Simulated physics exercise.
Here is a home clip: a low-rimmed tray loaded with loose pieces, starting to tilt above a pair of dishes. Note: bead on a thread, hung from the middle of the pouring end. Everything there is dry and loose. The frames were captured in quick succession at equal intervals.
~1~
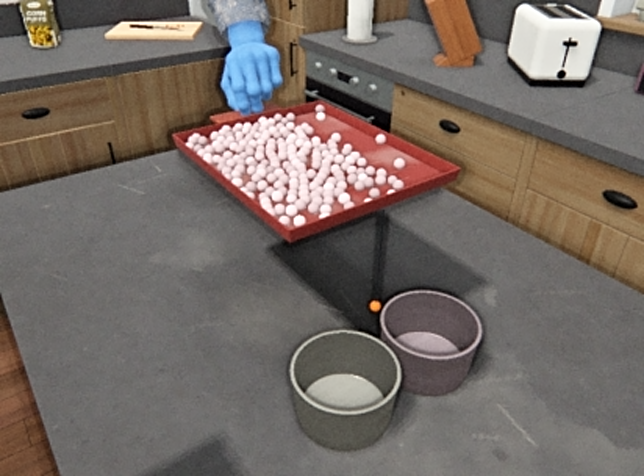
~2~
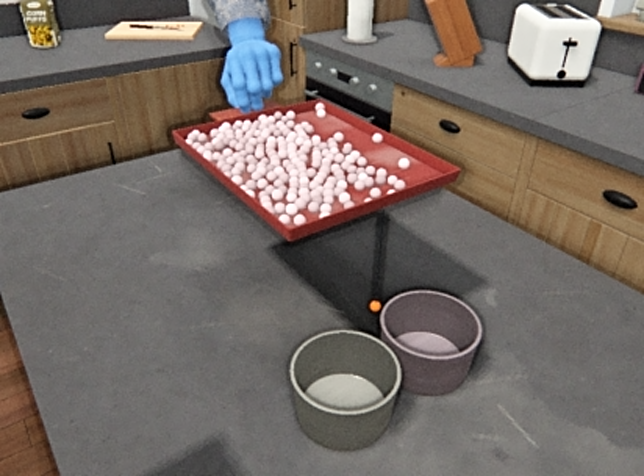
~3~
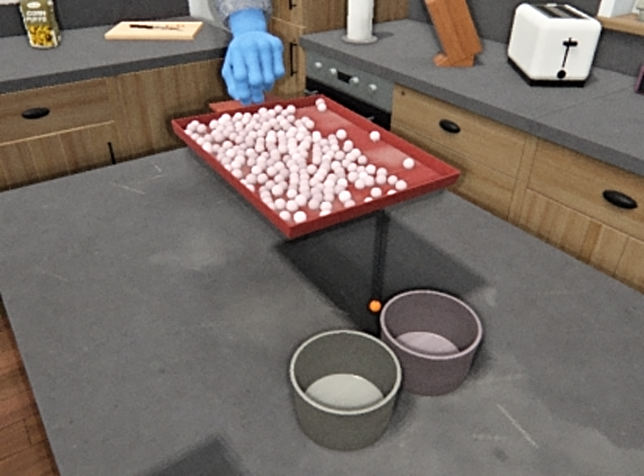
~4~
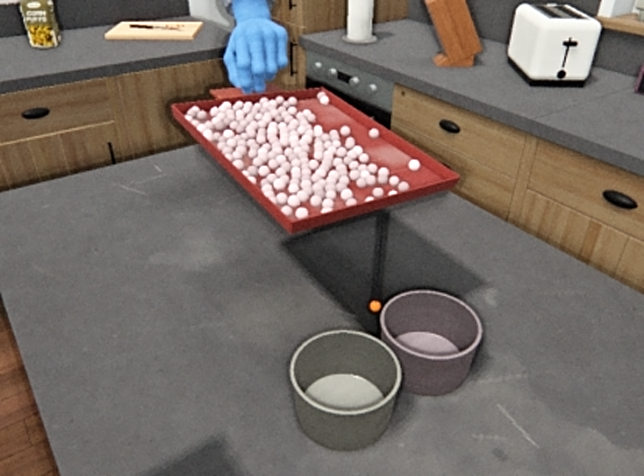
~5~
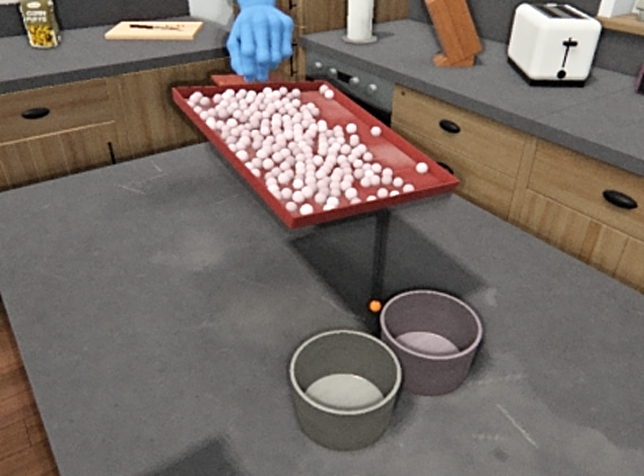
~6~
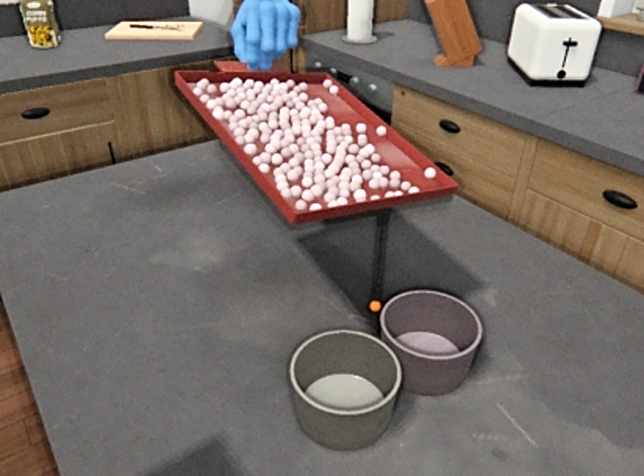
A red tray loaded with small pale pink balls begins nearly level above two empty round dishes on a grey counter, a blue-gloved hand at its far end. The hand rises, gradually tilting the tray toward its near right corner, and the balls shift slightly, then slide toward the near edge.
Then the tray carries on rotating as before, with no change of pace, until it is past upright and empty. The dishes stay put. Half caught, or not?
The dishes will gather a lesser portion.
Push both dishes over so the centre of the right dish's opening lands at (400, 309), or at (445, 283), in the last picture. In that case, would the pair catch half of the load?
Result, first setup: The minor share; second setup: The bulk.
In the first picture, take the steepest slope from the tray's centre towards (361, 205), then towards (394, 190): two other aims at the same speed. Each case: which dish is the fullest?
The left-side dish first and The right-side dish second.
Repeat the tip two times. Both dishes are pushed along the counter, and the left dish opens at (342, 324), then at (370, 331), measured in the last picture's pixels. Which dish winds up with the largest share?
In the first try it's the rightmost dish, and in the second it's the rightmost dish.
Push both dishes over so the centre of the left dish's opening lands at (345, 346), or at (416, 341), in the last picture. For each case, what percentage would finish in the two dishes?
Close to 70 in a hundred, then close to 30 in a hundred.
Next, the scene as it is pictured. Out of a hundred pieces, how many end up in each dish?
0 percent ends in the left dish, 20 percent in the right.
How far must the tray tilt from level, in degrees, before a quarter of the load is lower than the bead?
70°, roughly.
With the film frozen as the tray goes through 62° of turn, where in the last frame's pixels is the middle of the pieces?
Check around (422, 181) in the last picture.
Soon, tray tipped steeply; most on the tray; a small part in the right dish; a small part outside both; a small part in the air.
A while on, tray tipped past a quarter turn; a stray few on the tray; about a quarter in the right dish; about two thirds outside both; a small part in the air.
Towards the end, tray tipped past a quarter turn; about a quarter in the right dish; most outside both.
Finally, tray tipped past a quarter turn; none in the left dish; about a quarter in the right dish; most outside both.
